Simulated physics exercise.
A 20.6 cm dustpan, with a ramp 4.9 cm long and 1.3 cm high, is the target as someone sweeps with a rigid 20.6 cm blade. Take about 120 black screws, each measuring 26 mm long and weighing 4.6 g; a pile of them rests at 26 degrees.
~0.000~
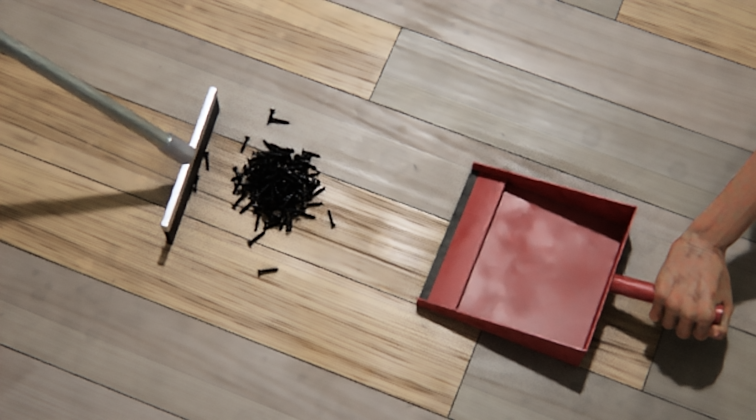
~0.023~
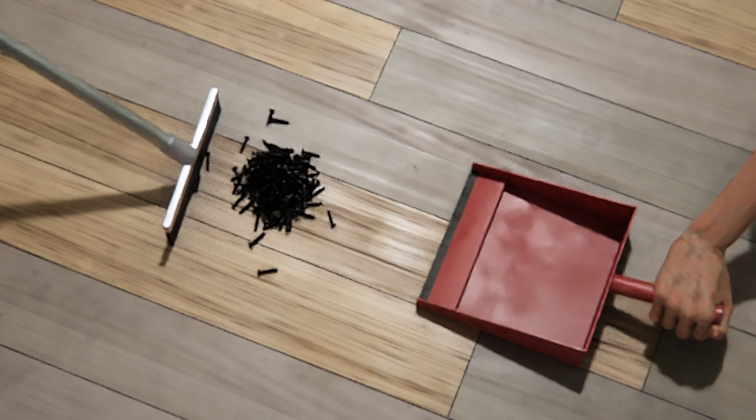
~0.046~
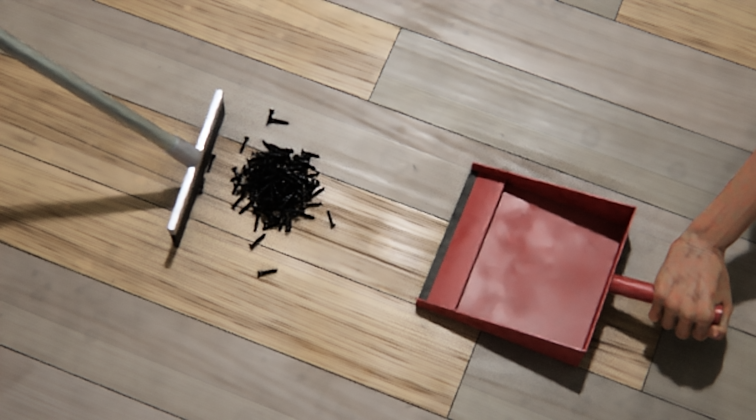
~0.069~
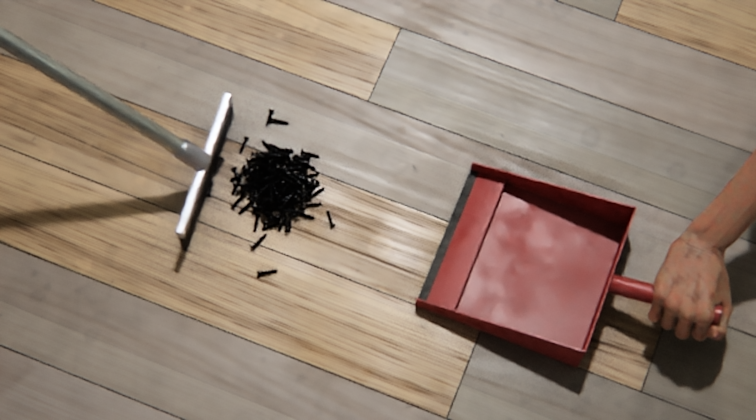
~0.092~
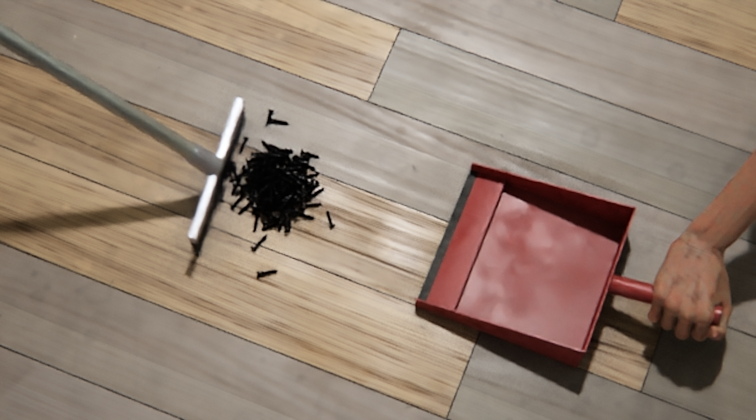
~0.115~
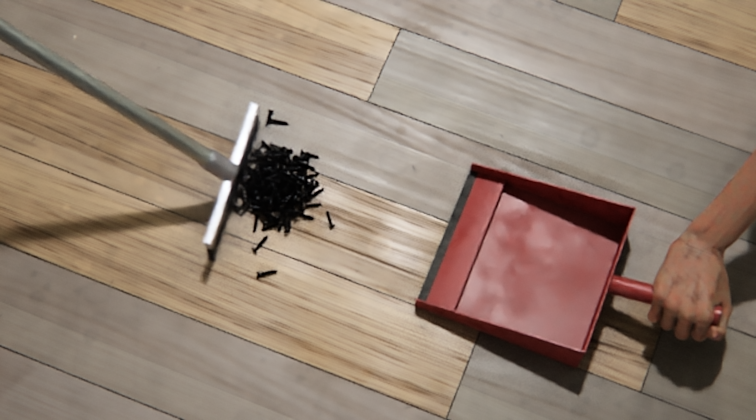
A blade on a long pole slid a short way right across a wooden floor and nudged the left edge of a pile of black screws, while a hand held a red dustpan still.
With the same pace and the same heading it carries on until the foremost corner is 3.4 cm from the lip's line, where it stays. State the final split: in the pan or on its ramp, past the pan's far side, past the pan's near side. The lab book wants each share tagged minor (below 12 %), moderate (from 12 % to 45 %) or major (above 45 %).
In the end pan: A middling portion; far side: A slim portion; near side: A slim portion.
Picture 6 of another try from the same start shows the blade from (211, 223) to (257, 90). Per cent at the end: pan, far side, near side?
That ends as pan 20, far 35, and near 5.
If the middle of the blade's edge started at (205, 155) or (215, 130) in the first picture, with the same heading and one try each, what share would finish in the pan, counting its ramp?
Some 35 and 40 per cent.
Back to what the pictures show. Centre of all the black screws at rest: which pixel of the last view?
Centre at rest: Approx. (436, 233) px.
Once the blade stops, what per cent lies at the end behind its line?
5 %.
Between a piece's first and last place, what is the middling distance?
Median: Approx. 24 cm.
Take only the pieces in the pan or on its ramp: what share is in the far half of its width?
Share: Approx. 40 %.
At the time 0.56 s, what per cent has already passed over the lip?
Over the lip by then: Approx. 30 %.
After 0.25 s, middle of the blade 15 cm from the lip; 0 % over the lip, far side 0 %, near side 0 %.
Then, at 0.34 s, middle of the blade 7 cm from the lip; 0 % over the lip, far side 0 %, near side 5 %.
After 0.56 s, middle of the blade 5 cm from the lip; 30 % over the lip, far side 5 %, near side 5 %.
In the end, at 1.3 s, pan 30 %, far side 5 %, near side 5 %, in front of the lip or behind the blade 60 %.
